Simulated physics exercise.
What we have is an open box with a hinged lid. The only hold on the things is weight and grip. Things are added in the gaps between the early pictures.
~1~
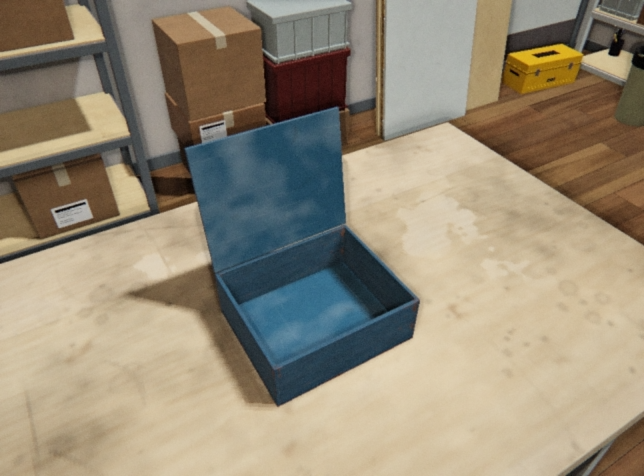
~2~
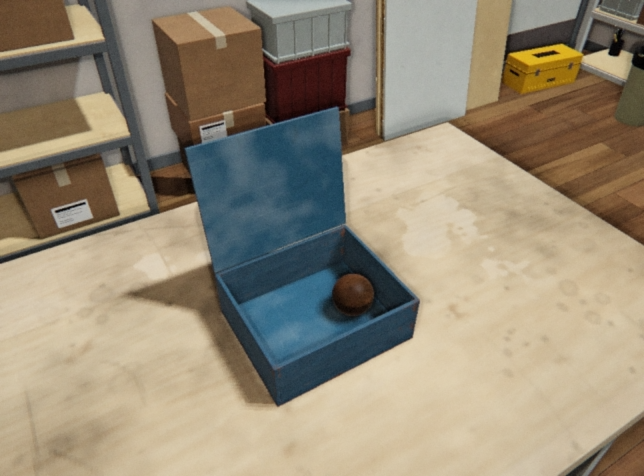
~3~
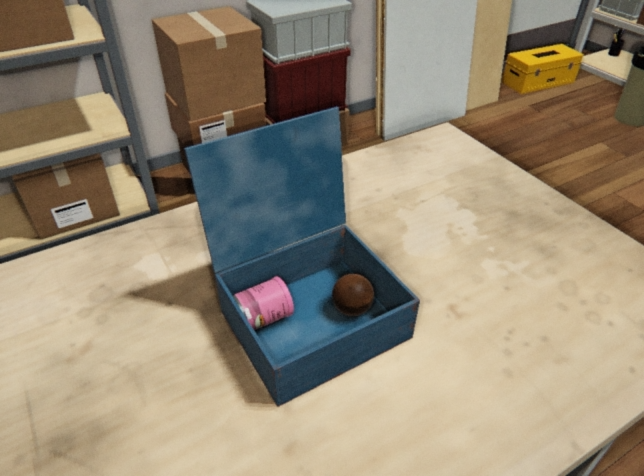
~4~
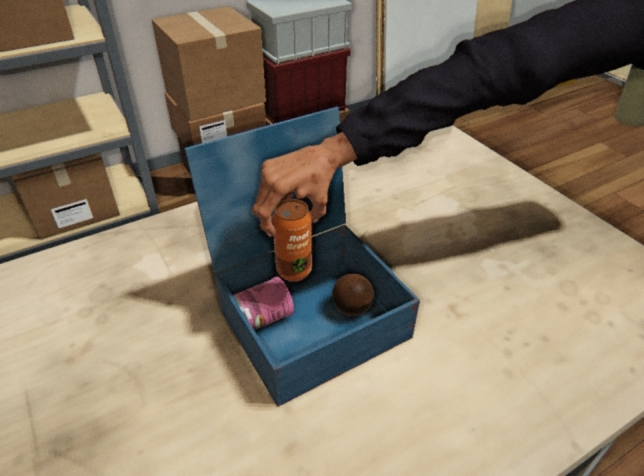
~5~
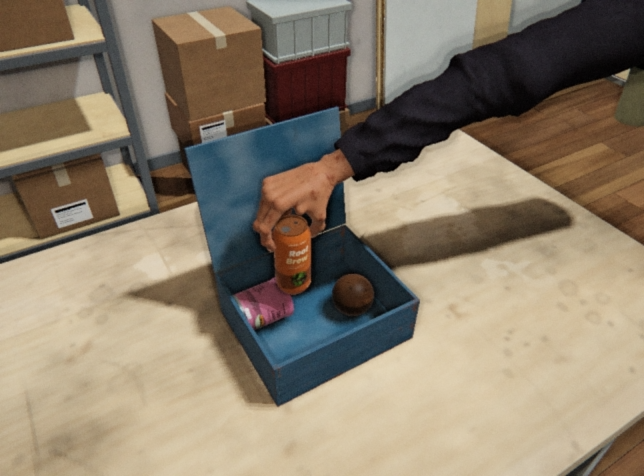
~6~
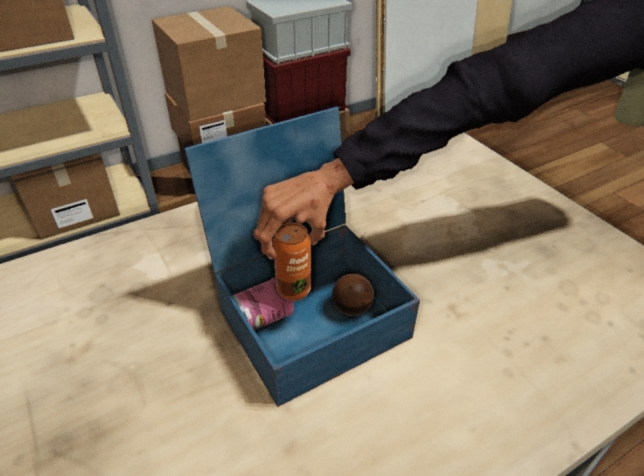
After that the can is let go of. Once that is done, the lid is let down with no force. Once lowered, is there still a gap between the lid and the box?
No, seems the lid won't be blocked.
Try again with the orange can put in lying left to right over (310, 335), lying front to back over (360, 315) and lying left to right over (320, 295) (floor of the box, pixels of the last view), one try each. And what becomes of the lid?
First, it sits on the rim; second, it is held up; third, it shuts flat.
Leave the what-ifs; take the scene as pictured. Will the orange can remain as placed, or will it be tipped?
At the finish it goes crooked.
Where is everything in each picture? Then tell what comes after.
In the first frame, the last thing is not in view yet.
In the second frame, the last thing is not in view yet; brown ball (353, 295).
In the third frame, the last thing is not in view yet; brown ball (353, 295).
The fourth frame shows on its way; orange can (293, 242); brown ball (353, 295).
The fifth frame shows on its way; orange can (293, 257); brown ball (353, 295).
The sixth frame shows in place under the hand; orange can (293, 264); brown ball (353, 295).
Then, 0.40 s later than the last frame, orange can on its side near (322, 327).
Then, 1.50 s later than the last frame, lid 66° above the rim; orange can on its side near (335, 321).
Then, 2.00 s later than the last frame, lid 21° above the rim; orange can on its side near (335, 321).
When it is over, lid shut; lying over in the box, orange can; the other 2 as before. End places, in pixels of the last picture, orange can near (334, 322).
